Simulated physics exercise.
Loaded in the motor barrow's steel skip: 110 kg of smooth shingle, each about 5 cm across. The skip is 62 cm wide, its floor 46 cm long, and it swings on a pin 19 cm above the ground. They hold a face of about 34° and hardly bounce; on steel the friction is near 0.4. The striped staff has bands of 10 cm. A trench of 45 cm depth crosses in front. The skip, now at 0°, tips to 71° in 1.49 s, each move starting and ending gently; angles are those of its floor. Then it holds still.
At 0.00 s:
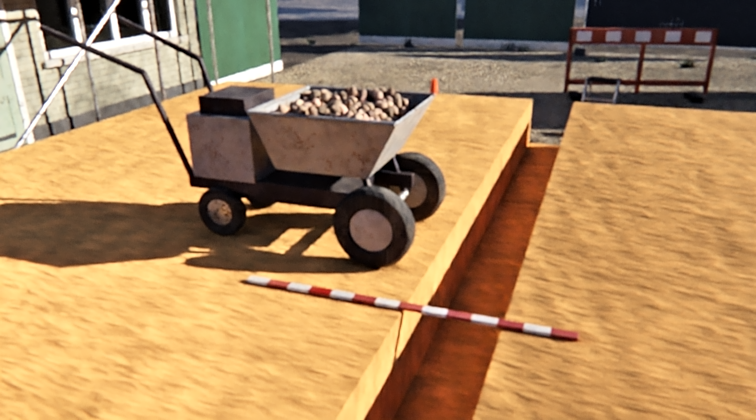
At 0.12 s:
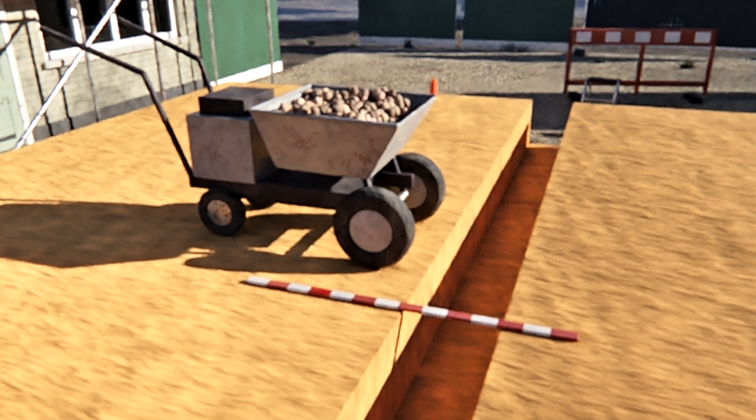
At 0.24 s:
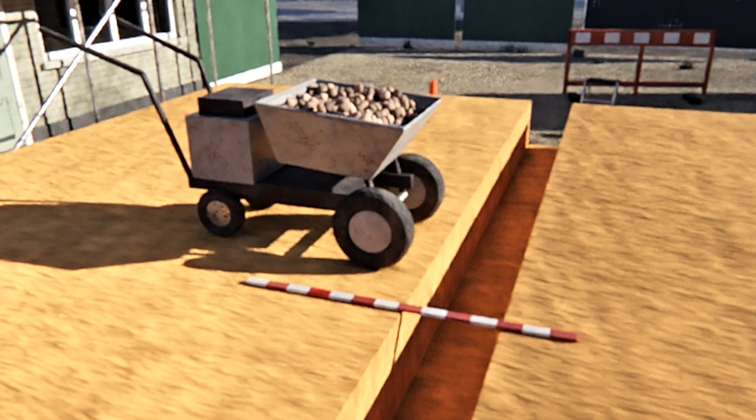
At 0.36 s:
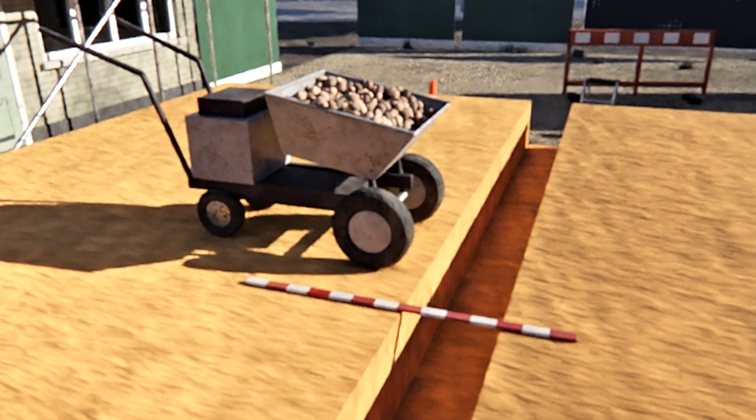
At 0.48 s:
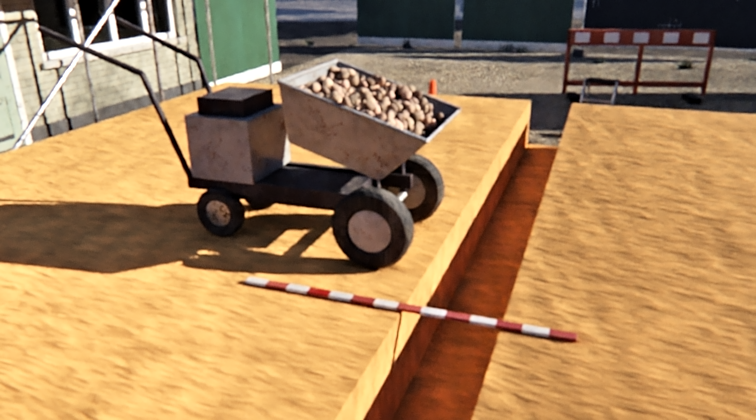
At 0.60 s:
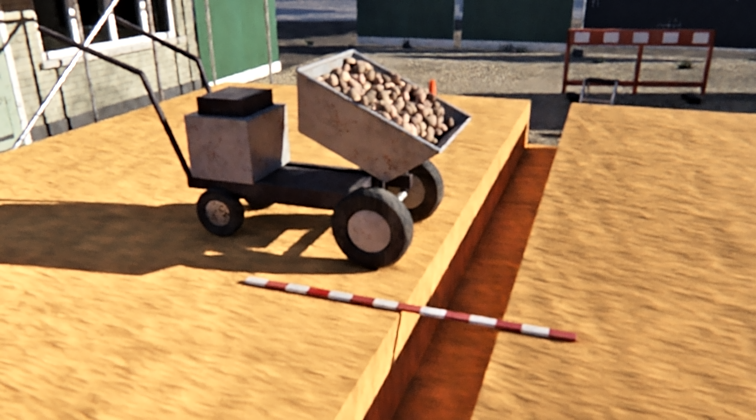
A motor barrow loaded with stones stood beside a trench, behind a red and white striped staff, and its steel skip slowly tilted forward, the back rising and the front lip dipping to the right.
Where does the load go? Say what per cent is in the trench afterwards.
About 53 per cent.
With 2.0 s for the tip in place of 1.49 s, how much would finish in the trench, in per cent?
In that case some 60 per cent.
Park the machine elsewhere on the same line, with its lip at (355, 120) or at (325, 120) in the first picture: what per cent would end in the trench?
About 95 and 100 per cent.
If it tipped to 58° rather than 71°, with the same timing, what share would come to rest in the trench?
In that case some 35 per cent.
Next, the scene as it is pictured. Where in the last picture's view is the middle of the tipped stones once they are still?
Their middle is at about (512, 319).
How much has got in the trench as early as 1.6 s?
About 15 per cent by then.
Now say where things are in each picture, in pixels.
The skip is at 0°, its lip at (396, 125); the top of the load is at (370, 94), in the first picture.
Lip at (398, 126), floor tilted 1°, highest stones at (364, 94); the stones move at 0.2 m/s on average, in the second picture.
The skip is at 5°, its lip at (404, 129); the top of the load is at (340, 90); the stones move at 0.3 m/s on average, in the third picture.
Lip at (415, 134), floor tilted 10°, highest stones at (337, 84); the stones move at 0.4 m/s on average, in the fourth picture.
Lip at (427, 142), floor tilted 17°, highest stones at (340, 75); the stones move at 0.5 m/s on average, in the fifth picture.
The skip is at 25°, its lip at (440, 152); the top of the load is at (354, 68); the stones move at 0.6 m/s on average, in the sixth picture.
After 1.1 s the floor is at 60°; 98 % in the skip, 2 % in the trench; the foremost stones are at (513, 197).
After 1.6 s the floor is at 71°; 52 % in the skip, 14 % in the trench, 33 % past the trench; the foremost stones are at (644, 277).
After 1.9 s the floor is at 71°; 28 % in the skip, 25 % in the trench, 46 % past the trench; the foremost stones are at (740, 282).
After 3.9 s the floor is at 71°; 0 % in the skip, 53 % in the trench, 47 % past the trench; the foremost stones are past the picture's edge.
